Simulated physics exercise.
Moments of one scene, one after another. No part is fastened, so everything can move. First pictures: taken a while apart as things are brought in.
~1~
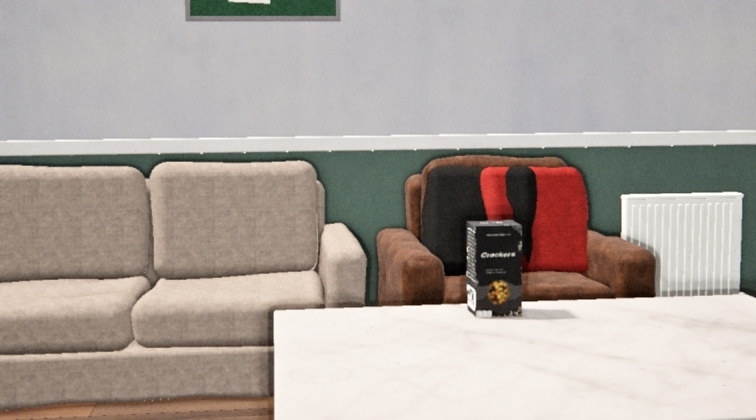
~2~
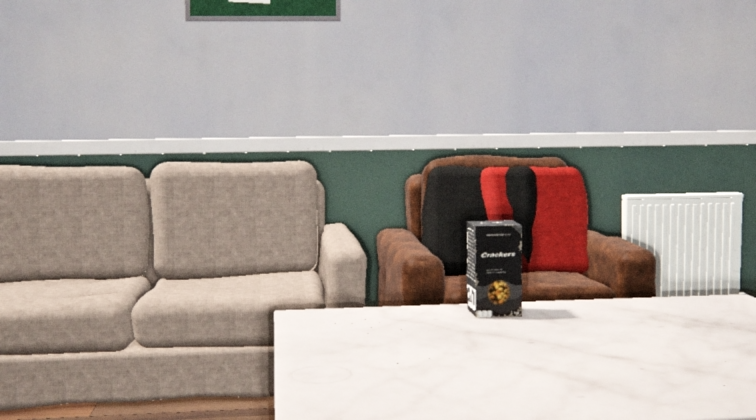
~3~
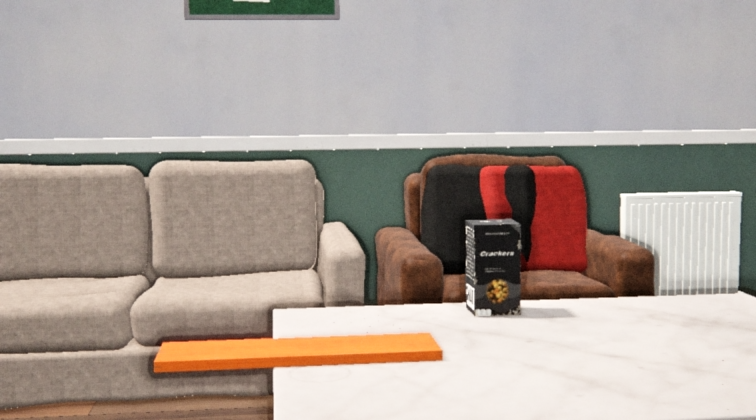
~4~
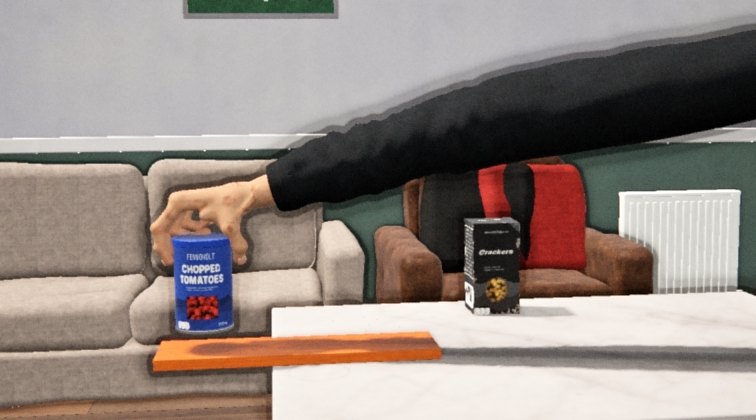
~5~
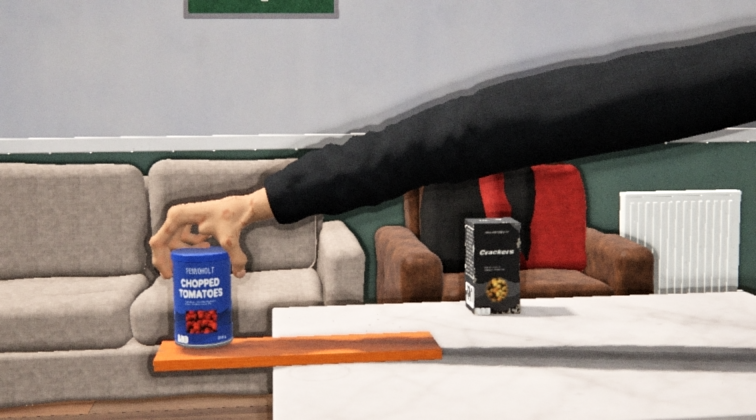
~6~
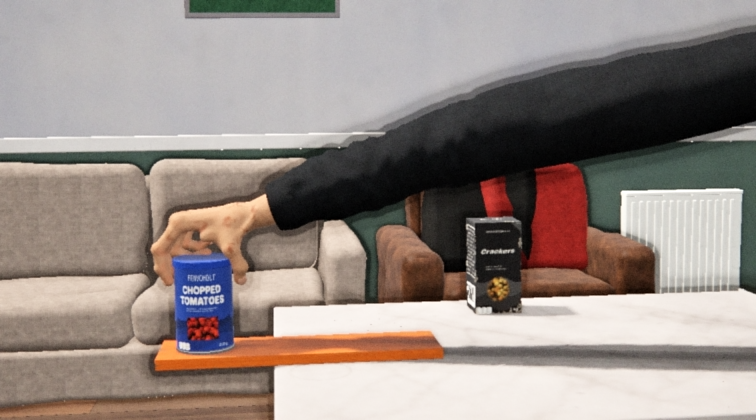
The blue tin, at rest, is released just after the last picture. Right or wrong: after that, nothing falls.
Wrong.
Then, 0.50 s later than the last frame, blue tin and orange board now down on the floor or falling.
Then, 0.70 s later than the last frame, things are still on the move.
Then, 0.90 s later than the last frame, as before.
When it is over, down on the floor or falling, blue tin and orange board; black carton as before. The board goes over.
